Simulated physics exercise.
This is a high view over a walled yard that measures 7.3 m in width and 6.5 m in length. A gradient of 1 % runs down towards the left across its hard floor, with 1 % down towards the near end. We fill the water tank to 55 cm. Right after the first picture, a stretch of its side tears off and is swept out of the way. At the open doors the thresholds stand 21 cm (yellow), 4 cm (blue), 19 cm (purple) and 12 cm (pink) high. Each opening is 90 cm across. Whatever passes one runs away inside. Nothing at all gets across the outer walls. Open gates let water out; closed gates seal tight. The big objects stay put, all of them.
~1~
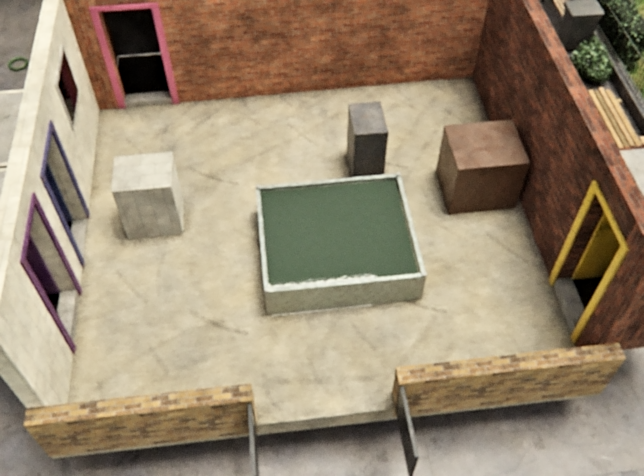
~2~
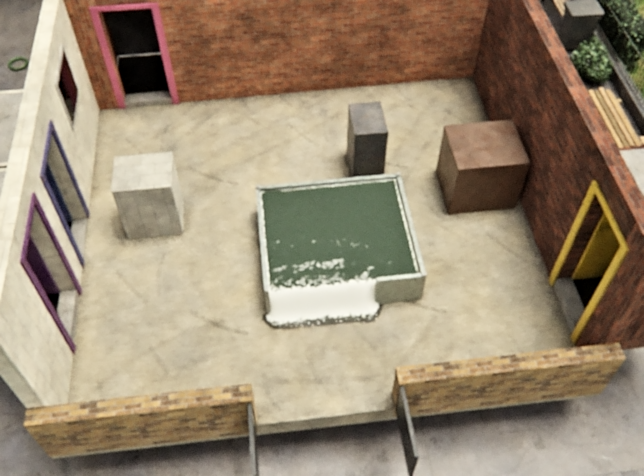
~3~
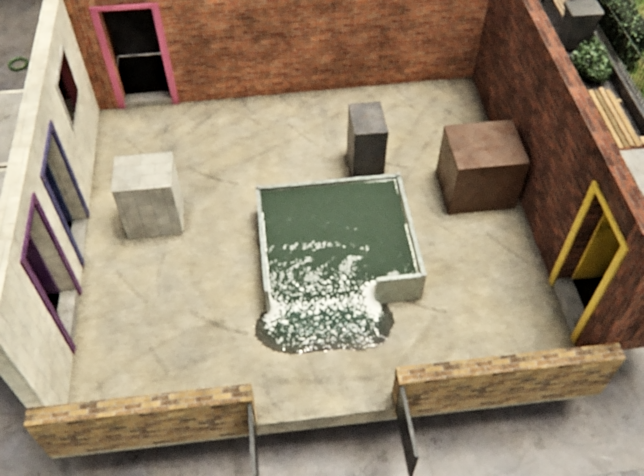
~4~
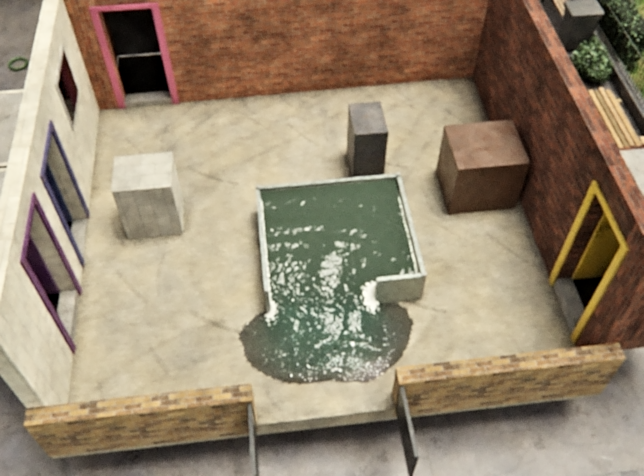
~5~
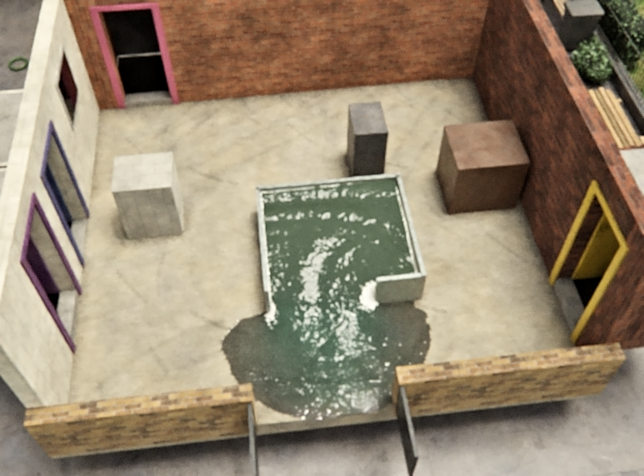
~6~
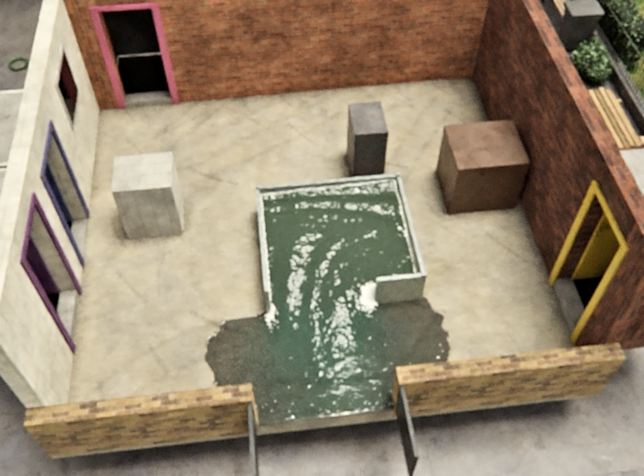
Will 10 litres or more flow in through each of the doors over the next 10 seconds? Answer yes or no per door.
Yellow door: No, blue door: No, purple door: No, pink door: No.
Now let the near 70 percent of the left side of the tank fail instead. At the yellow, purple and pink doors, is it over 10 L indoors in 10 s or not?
At yellow the amount is beneath the mark, at purple it is higher than the mark, and at pink it is beneath the mark.
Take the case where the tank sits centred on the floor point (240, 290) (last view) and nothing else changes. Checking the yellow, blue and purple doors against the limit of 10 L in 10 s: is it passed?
Result - yellow door does not exceed it, blue door exceeds it, purple door does not exceed it.
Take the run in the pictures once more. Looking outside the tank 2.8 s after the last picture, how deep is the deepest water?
I'd say near 19 centimetres.
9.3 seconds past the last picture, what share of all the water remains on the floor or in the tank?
Close to 34 in a hundred remains.
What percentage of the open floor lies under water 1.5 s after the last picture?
Near 20 per cent is wet.
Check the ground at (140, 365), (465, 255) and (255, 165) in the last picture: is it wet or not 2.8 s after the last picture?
First spot submerged, second not yet wet, third not yet wet.
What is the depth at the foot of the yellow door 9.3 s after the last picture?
Roughly 1.0 centimetres.
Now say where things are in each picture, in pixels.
The water tank at (337, 232) is whole and still, 55 cm deep, in the first frame.
The front is at (270, 320), 0.8 m from the gap at (323, 300); 0.2 m2 of floor is under water; 55 cm left at the back of the water tank, in the second frame.
The front is at (382, 336), 1.0 m from the gap at (323, 301); 1.0 m2 of floor is under water; 55 cm left at the back of the water tank, in the third frame.
Water pours out at (323, 301) and has run 1.3 m, to (394, 357); typically 8 cm deep outside, 55 cm at the water tank's back, in the fourth frame.
The front is at a hidden place, 1.8 m from the gap at (323, 301); 3.5 m2 of floor is under water; 52 cm left at the back of the water tank, in the fifth frame.
The front is at a hidden place, 2.0 m from the gap at (323, 301); 4.2 m2 of floor is under water; 46 cm left at the back of the water tank, in the sixth frame.
Then, 0.7 s after the last picture water covers 15 % of the floor and is deepest (28 cm) near (294, 324); yellow door not reached, blue door not reached, purple door not reached, pink door not reached.
Then, 1.5 s after the last picture water covers 20 % of the floor and is deepest (24 cm) near (251, 409); yellow door not reached, blue door not reached, purple door not reached, pink door not reached.
Then, 2.8 s after the last picture water covers 25 % of the floor and is deepest (19 cm) near (66, 430); yellow door 5 cm at the sill, 0 L in, blue door 1 cm at the sill, 0 L in, purple door 7 cm at the sill, 0 L in, pink door not reached.
Then, 5.3 s after the last picture water covers 40 % of the floor and is deepest (10 cm) near (66, 430); yellow door 3 cm at the sill, 0 L in, blue door 3 cm at the sill, 0 L in, purple door 5 cm at the sill, 0 L in, pink door not reached.
Then, 9.3 s after the last picture water covers 50 % of the floor and is deepest (6 cm) near (66, 430); yellow door 1 cm at the sill, 0 L in, blue door 4 cm at the sill, 1 L in, purple door 4 cm at the sill, 0 L in, pink door 2 cm at the sill, 0 L in.
